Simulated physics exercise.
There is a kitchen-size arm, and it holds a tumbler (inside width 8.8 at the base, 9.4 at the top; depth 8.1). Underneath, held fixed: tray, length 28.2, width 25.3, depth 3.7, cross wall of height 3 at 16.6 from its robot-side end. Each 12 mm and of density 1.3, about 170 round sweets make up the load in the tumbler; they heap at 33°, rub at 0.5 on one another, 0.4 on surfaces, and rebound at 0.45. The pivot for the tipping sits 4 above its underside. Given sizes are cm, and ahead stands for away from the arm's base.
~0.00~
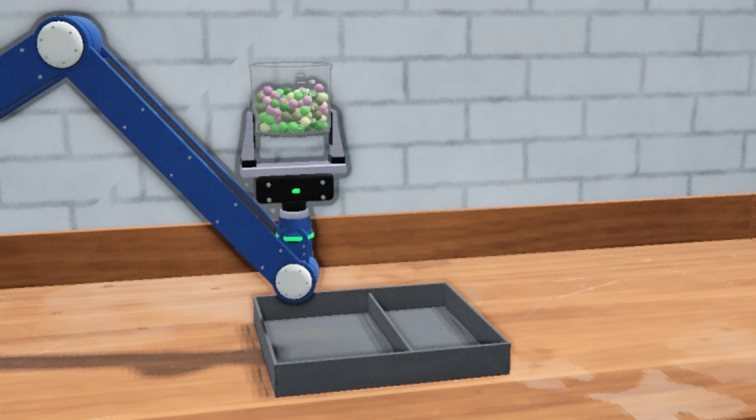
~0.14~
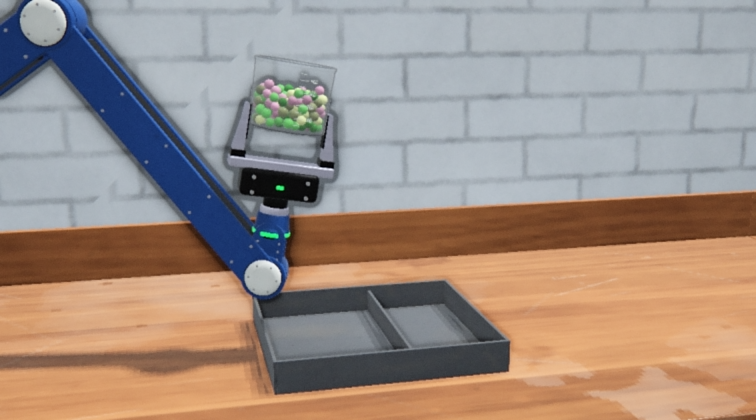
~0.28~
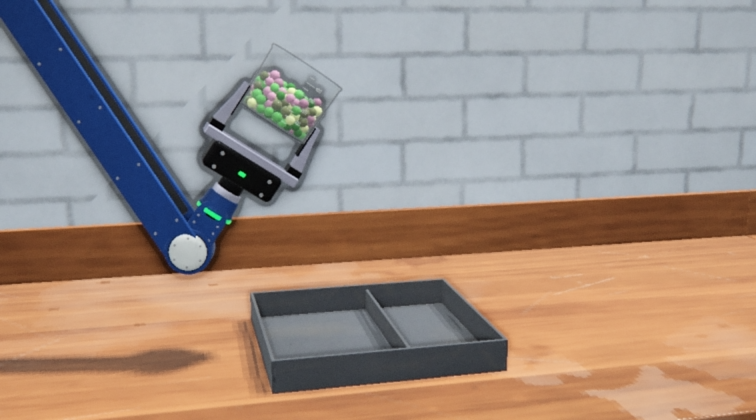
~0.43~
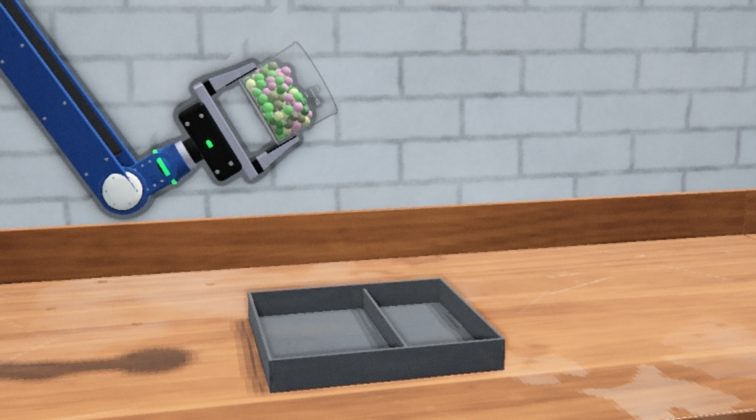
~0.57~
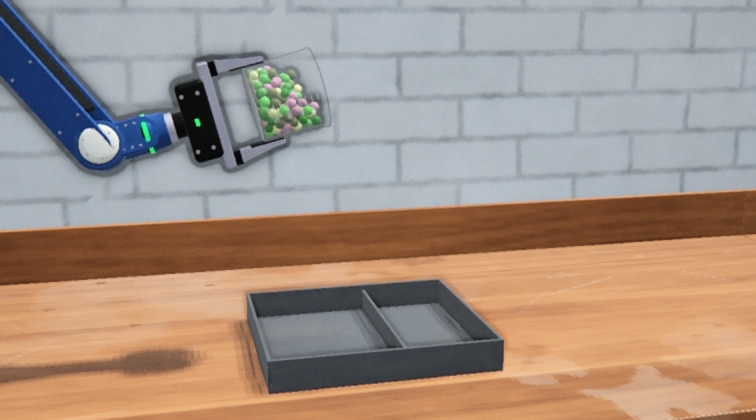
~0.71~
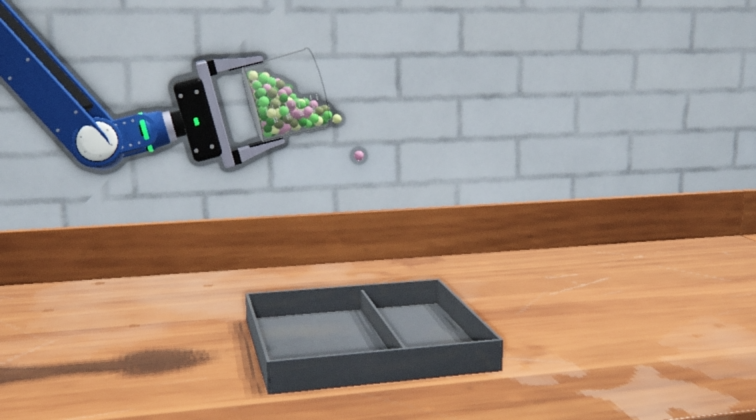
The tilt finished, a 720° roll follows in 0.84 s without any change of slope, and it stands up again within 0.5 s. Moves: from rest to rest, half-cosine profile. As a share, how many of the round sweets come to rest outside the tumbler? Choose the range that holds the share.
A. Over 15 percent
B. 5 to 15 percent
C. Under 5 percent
Over 15 percent (A).
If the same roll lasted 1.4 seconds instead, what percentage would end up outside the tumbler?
Estimated share: Close to 35 %.
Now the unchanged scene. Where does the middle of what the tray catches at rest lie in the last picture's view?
Roughly pixel (374, 331).
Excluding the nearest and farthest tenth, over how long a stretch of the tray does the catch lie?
20 cm or thereabouts.
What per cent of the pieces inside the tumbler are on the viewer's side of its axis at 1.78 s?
45 %.
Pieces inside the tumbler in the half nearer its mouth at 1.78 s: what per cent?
I reckon roughly 35 per cent.
By 1.25 s, tipped 77°, highest piece 37 above the table; 151 in the tumbler, 5 in the robot-side part, 4 in the far-side part, 10 in flight or on a rim.
By 1.78 s, tipped 43°, highest piece 34 above the table; 134 in the tumbler, 16 in the robot-side part, 14 in the far-side part, 1 on the table or floor, 5 in flight or on a rim.
By 2.25 s, upright, highest piece 36 above the table; 132 in the tumbler, 18 in the robot-side part, 17 in the far-side part, 3 on the table or floor.
By 2.95 s, upright, highest piece 36 above the table; 132 in the tumbler, 18 in the robot-side part, 17 in the far-side part, 3 on the table or floor.
Final count, 132 in the tumbler, 18 in the robot-side part, 17 in the far-side part, 3 on the table or floor. That is 22 % outside the tumbler.
